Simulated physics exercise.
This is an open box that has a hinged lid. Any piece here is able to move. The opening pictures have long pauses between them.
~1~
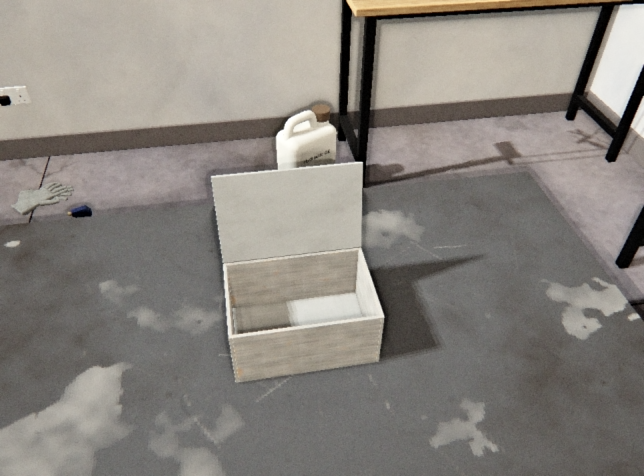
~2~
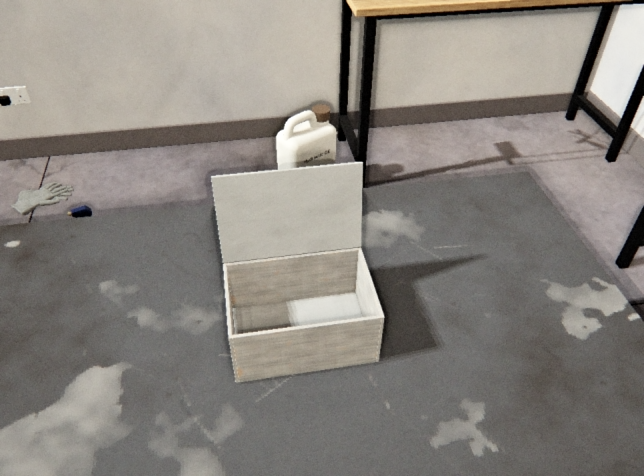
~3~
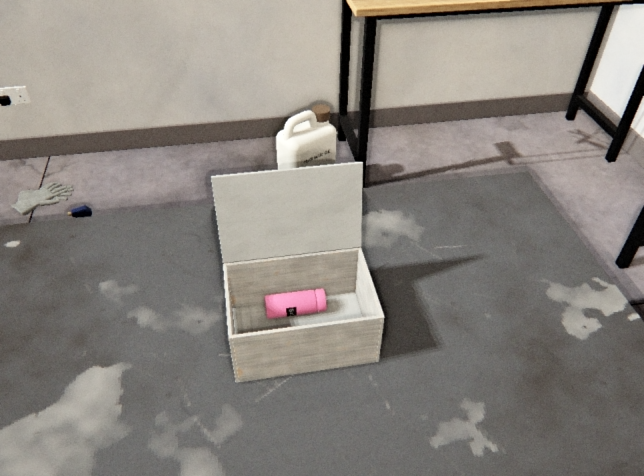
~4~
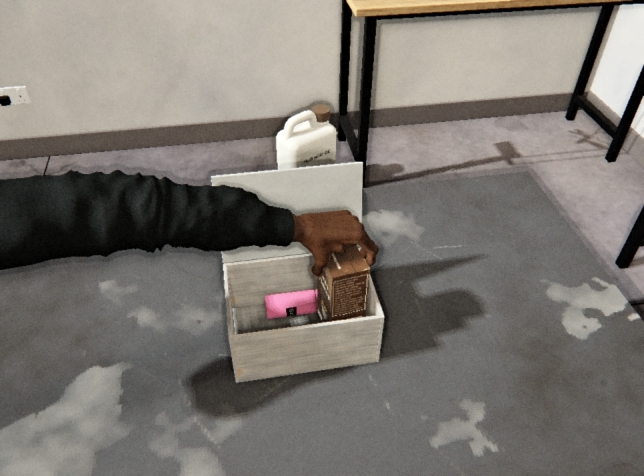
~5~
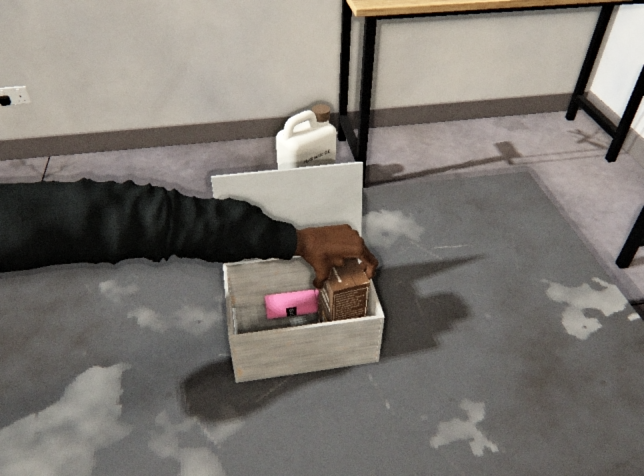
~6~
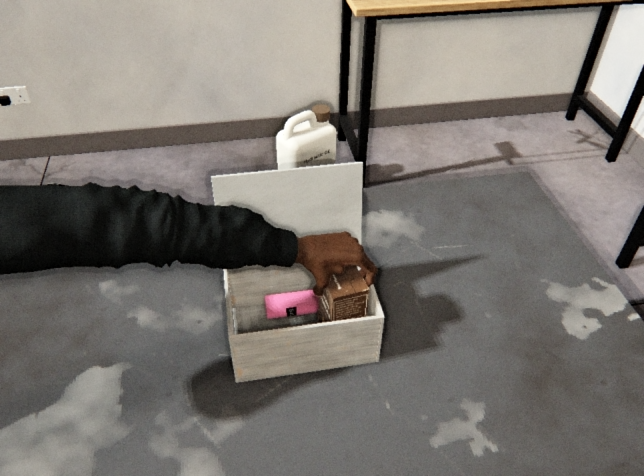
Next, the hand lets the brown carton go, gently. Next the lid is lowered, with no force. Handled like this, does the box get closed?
The gap remains.
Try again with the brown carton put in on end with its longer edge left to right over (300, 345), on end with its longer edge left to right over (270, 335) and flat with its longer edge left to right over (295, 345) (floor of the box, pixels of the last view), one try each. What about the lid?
Okay, so first it doesn't close, then it doesn't close, and last it closes properly.
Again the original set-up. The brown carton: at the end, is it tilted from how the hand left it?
It stays as it was set.
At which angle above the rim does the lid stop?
Some 30 degrees above the rim, more or less.
Then, 1.20 s later than the last frame, lid starting down.
Then, 1.50 s later than the last frame, lid 65° above the rim.
Then, 1.80 s later than the last frame, lid 37° above the rim.
When it is over, lid 30° above the rim; both as before. End places, in pixels of the last picture, brown carton near (342, 310).
